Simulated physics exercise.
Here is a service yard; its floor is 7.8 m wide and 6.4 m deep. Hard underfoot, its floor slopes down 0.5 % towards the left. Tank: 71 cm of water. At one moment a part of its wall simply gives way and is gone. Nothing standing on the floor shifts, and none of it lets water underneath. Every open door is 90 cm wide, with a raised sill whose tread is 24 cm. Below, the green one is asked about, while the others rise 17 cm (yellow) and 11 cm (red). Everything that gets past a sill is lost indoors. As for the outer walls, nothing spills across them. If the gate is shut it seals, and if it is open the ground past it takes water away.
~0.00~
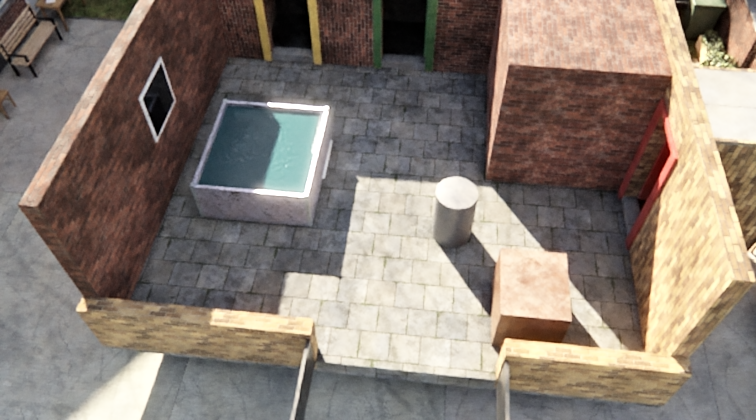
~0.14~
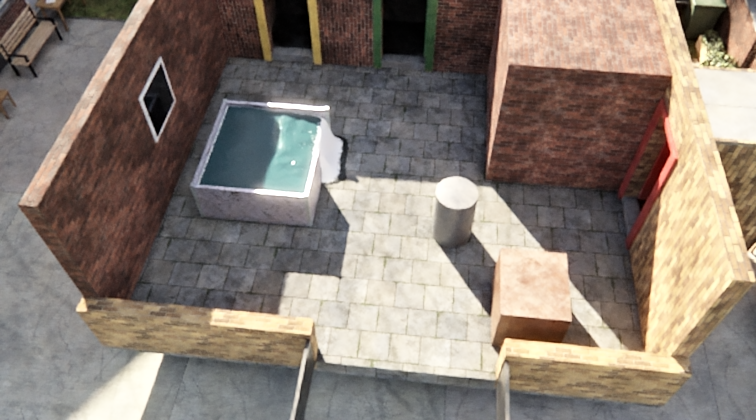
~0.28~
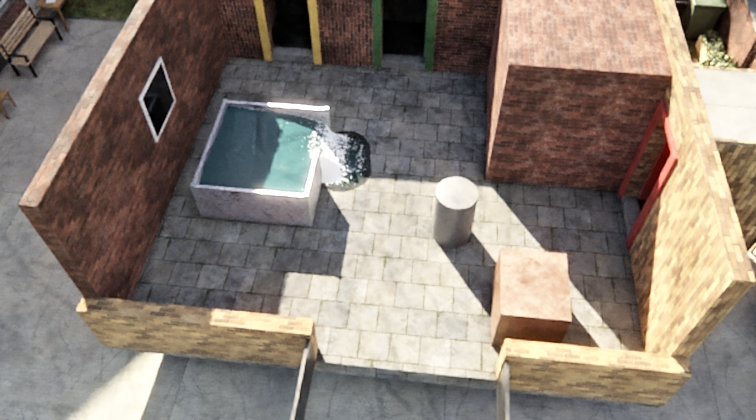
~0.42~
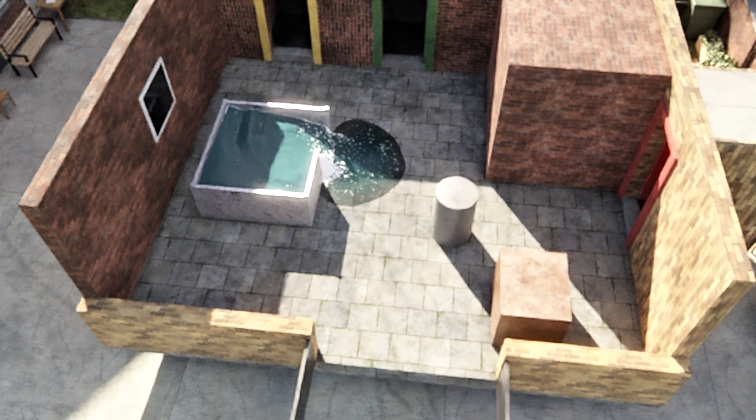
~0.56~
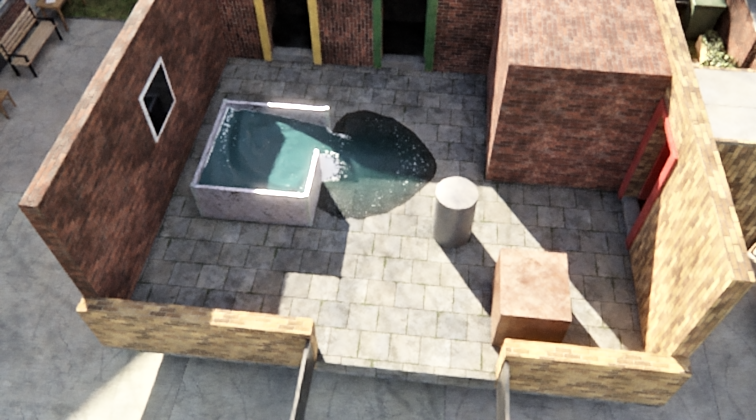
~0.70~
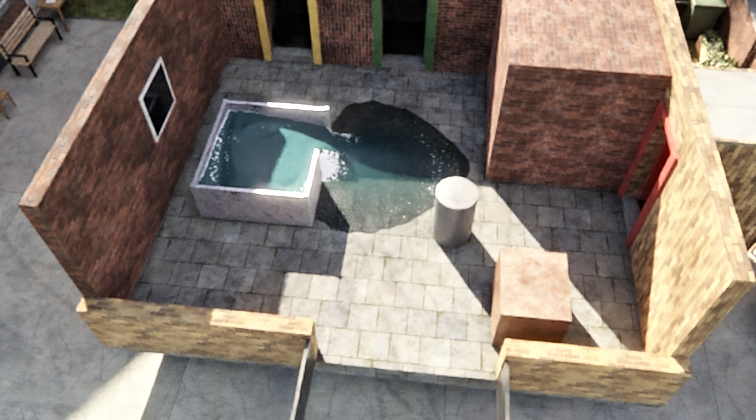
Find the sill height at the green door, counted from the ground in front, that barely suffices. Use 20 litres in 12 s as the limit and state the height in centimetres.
It barely suffices at around 9 cm.
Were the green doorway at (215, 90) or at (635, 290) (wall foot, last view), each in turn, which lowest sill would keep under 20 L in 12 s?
10.0 and 9.0 cm.
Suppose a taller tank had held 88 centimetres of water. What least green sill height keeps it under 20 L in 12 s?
Then a height close to 12.0 cm.
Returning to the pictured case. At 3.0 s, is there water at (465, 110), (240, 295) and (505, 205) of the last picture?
In that order: Under water, not reached, flooded.
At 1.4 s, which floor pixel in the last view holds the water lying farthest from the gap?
(567, 206).
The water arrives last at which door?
Last in line is the yellow one.
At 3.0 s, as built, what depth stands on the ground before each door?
Depth at green 15 cm, at yellow 0 cm, at red 15 cm.
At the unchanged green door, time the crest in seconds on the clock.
That happens close to 3.0 s on the clock.
After 1.4 s water covers 25 % of the floor, deepest (36 cm) near (336, 157); it has not reached the green door.
After 3.0 s water covers 45 % of the floor, deepest (28 cm) near (485, 107); 15 cm at the green door, 0 litres in over its 17 cm sill.
After 12.0 s water covers 100 % of the floor, deepest (10 cm) near (225, 336); 6 cm at the green door, 0 litres in over its 17 cm sill.
At the green door as built, the water arrived by 1.7 s and peaked near 15 cm at 3.0 s.
Run again over the same 12 s with other heights there, 29 litres in over 8 cm, 11 litres over 10.5 cm. The limit of 20 litres is kept from about 9 cm up.
